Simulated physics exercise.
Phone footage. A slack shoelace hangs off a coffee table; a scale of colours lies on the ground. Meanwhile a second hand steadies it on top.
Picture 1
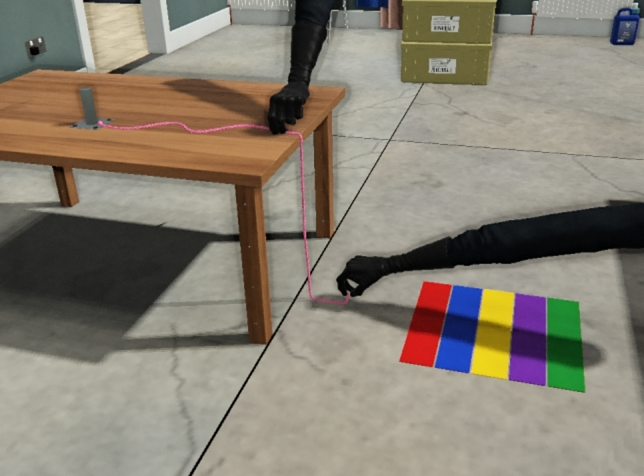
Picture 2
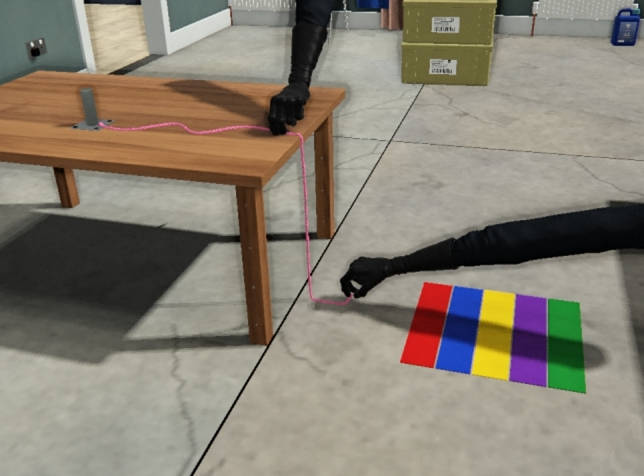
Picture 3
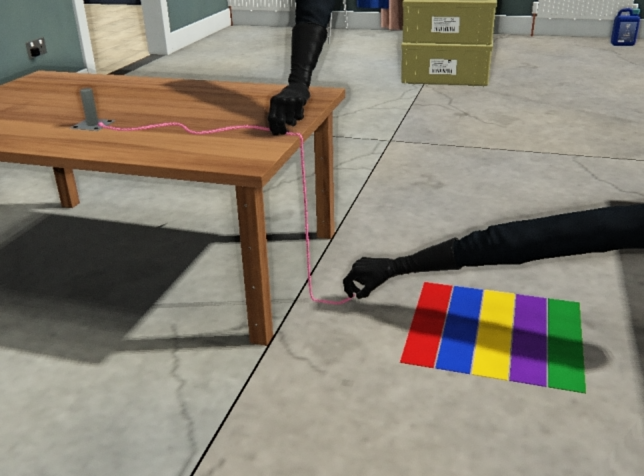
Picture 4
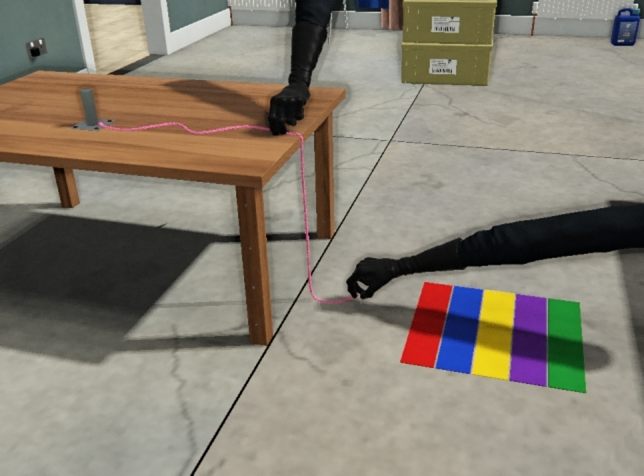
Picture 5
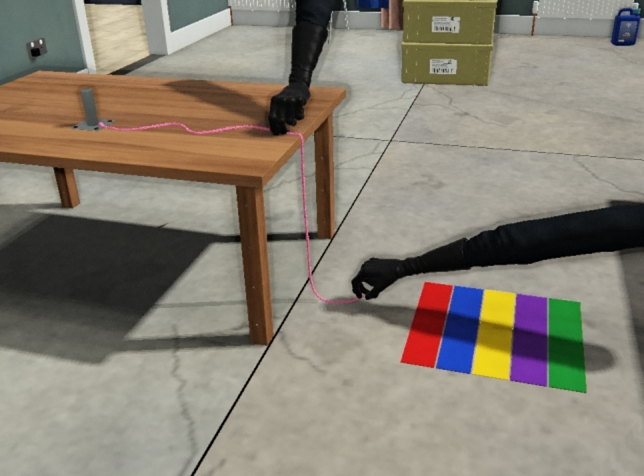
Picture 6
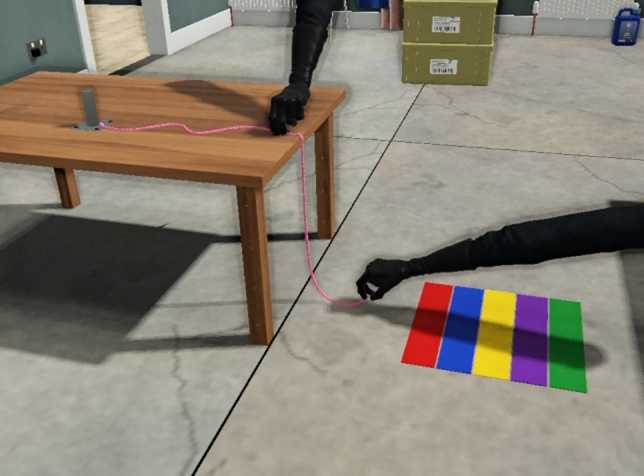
On a concrete floor beside a wooden table, a pink lace runs across the tabletop under one black-gloved hand and hangs slack over the edge. A second black-gloved hand, holding its lower end near the ground, draws it slightly right, towards the red end of a striped colour strip.
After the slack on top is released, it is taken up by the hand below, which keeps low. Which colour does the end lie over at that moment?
It lies over yellow.
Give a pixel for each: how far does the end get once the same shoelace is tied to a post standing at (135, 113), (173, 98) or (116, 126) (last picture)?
Taking the tries in turn, you get (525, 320), (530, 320) and (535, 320).
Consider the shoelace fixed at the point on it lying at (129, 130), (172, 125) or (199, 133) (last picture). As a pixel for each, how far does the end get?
Taking them in turn, I'd expect around (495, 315), (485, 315) and finally (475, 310).
Soon after, end near (430, 305); over red.
After that, end near (474, 312); over blue.
At the stop, end near (500, 315); over yellow. It gets as far as the yellow strip.
